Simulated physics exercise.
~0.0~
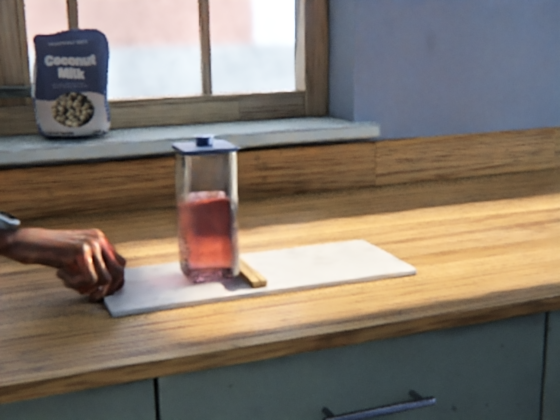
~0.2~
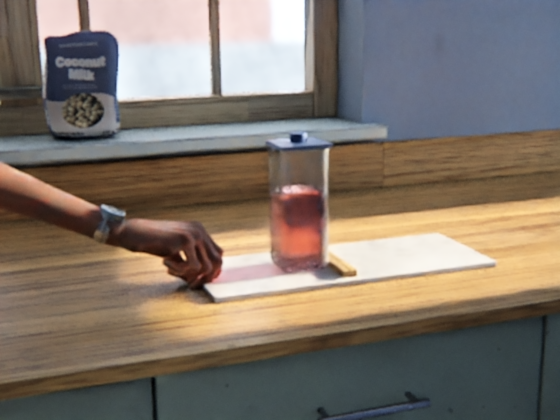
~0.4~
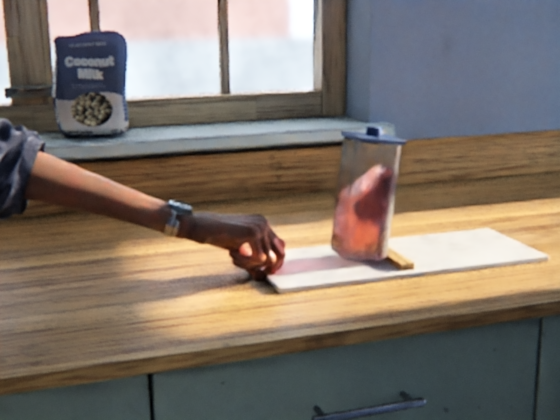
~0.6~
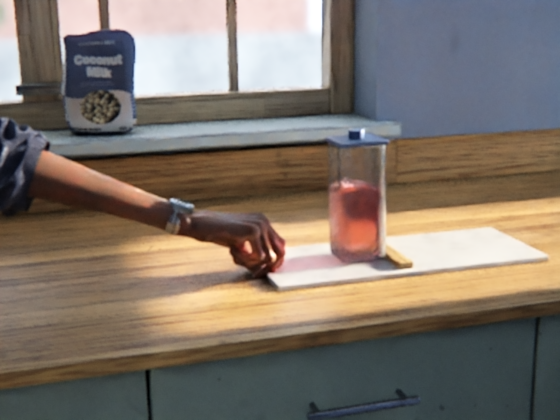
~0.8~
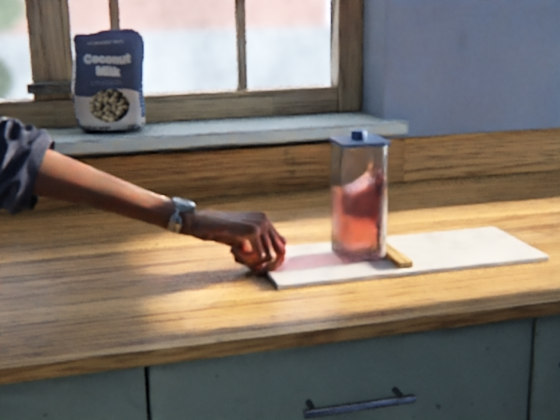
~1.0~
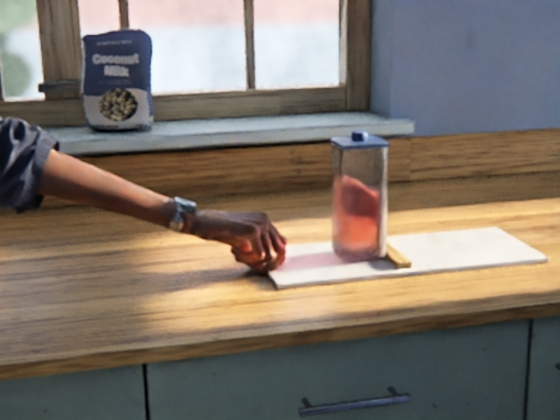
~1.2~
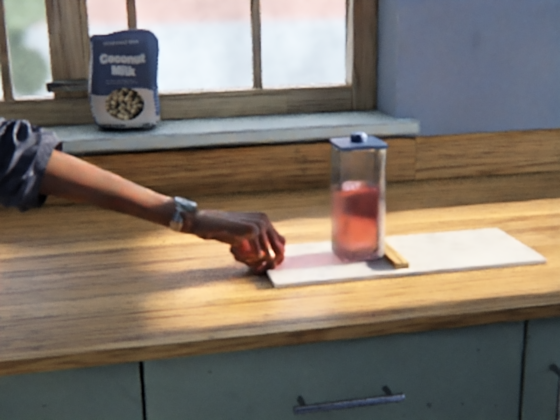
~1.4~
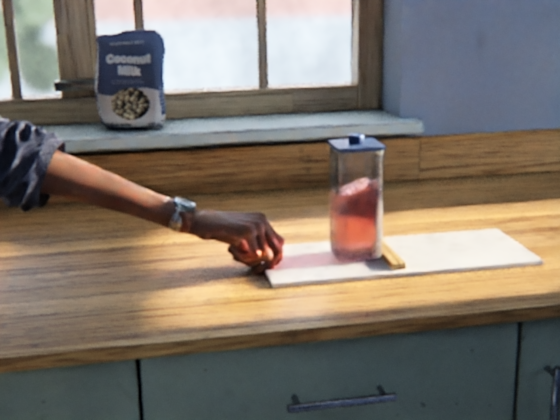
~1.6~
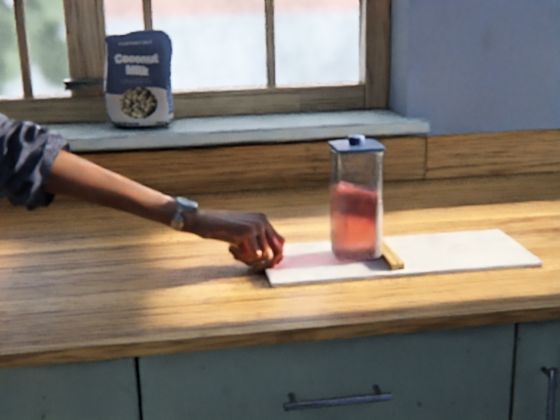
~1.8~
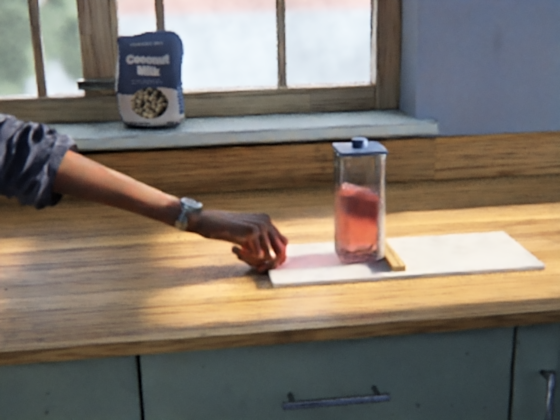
A clear square bottle with a blue cap, partly filled with pinkish-red liquid, rides on a pale board as a hand at its left end slides it right along a wooden counter. A small wooden strip lies on the board just right of the bottle's base. The board stops abruptly, and the bottle tips to the right while the liquid surges inside. It then rocks back upright beside the strip. The liquid keeps sloshing as the hand stays at the board's end, and the bottle finishes standing, with a coconut milk bag on the windowsill behind.
